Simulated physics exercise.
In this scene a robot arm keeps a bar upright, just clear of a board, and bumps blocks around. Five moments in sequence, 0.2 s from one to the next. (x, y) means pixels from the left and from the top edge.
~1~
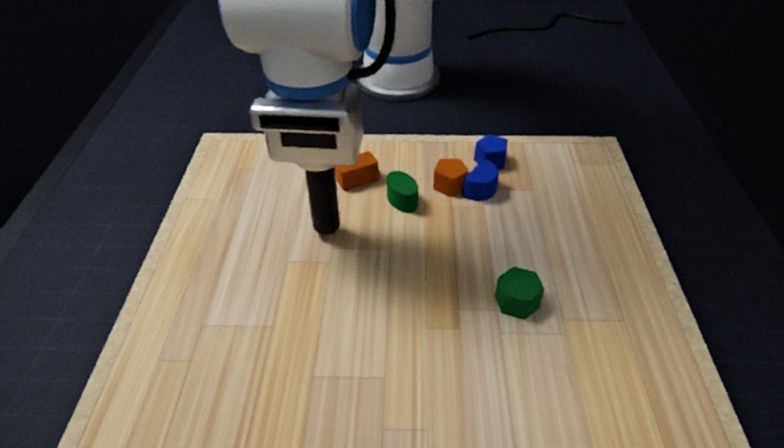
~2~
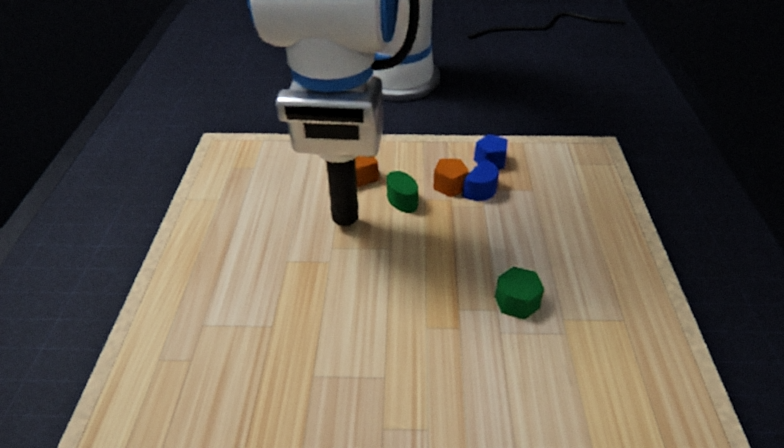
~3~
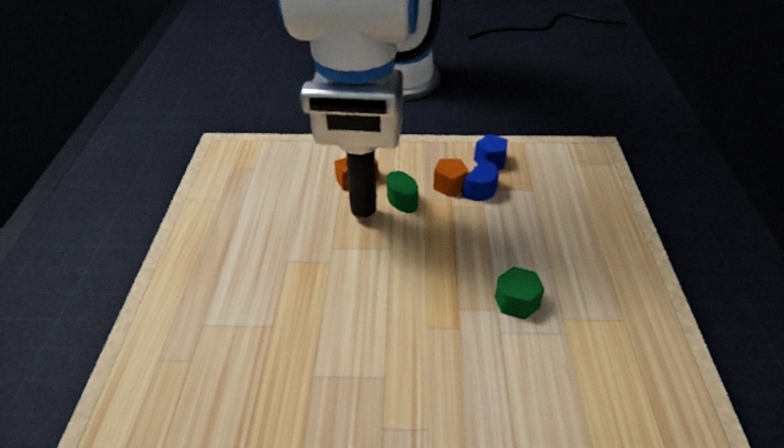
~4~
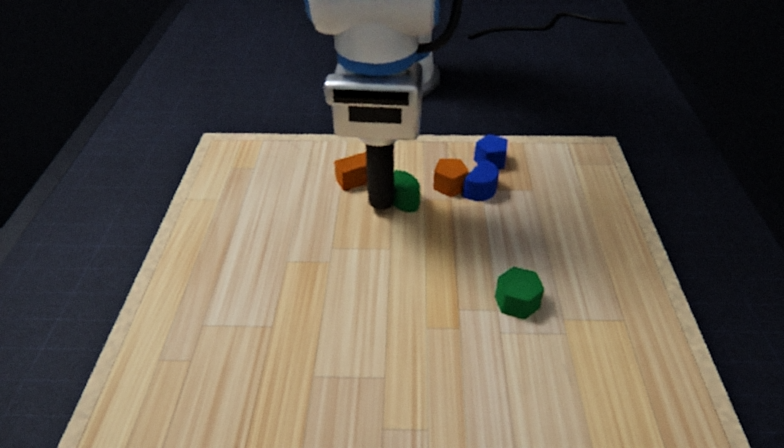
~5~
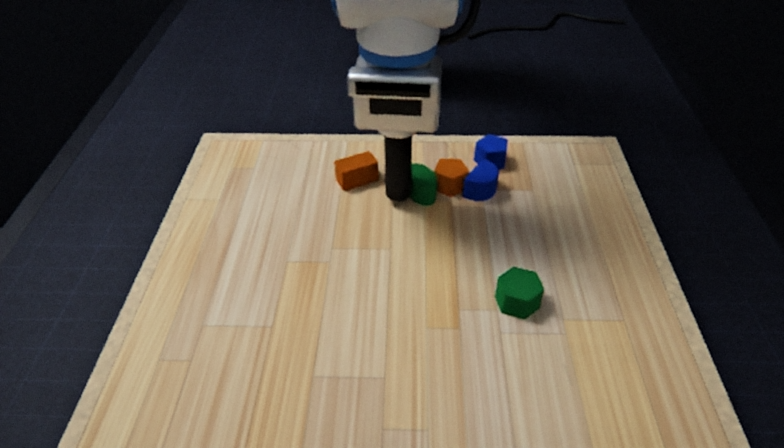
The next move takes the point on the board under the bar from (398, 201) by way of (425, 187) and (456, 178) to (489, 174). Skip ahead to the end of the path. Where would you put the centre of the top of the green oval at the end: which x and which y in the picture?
I'd say the green oval ends with its top centre at (511, 149).
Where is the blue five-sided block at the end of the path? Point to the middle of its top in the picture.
It ends at (520, 132).
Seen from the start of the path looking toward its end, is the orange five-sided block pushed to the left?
Answer: No.
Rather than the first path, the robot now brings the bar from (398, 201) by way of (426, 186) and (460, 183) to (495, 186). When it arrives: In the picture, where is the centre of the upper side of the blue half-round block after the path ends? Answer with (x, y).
The centre of its top face lies at (511, 181).
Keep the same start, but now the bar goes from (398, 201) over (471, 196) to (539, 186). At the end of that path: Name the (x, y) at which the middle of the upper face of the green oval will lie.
When the path ends, it will be at (453, 162).
The first path, step by step. One third of the way, bar (426, 180); green oval (445, 158), turned 20° anticlockwise; orange five-sided block (476, 156), turned 45° clockwise; blue half-round block (491, 173), turned 15° clockwise.
Two thirds of the way, bar (457, 171); green oval (479, 152); orange five-sided block (508, 153), turned 40° clockwise; blue half-round block (495, 174), turned 35° clockwise; blue five-sided block (512, 136), turned 50° anticlockwise.
At the end, bar (490, 168); orange rectangle not moved; green oval (511, 149); orange five-sided block (541, 151), turned 55° clockwise; blue half-round block (495, 174), turned 35° clockwise; blue five-sided block (520, 132), turned 70° anticlockwise.
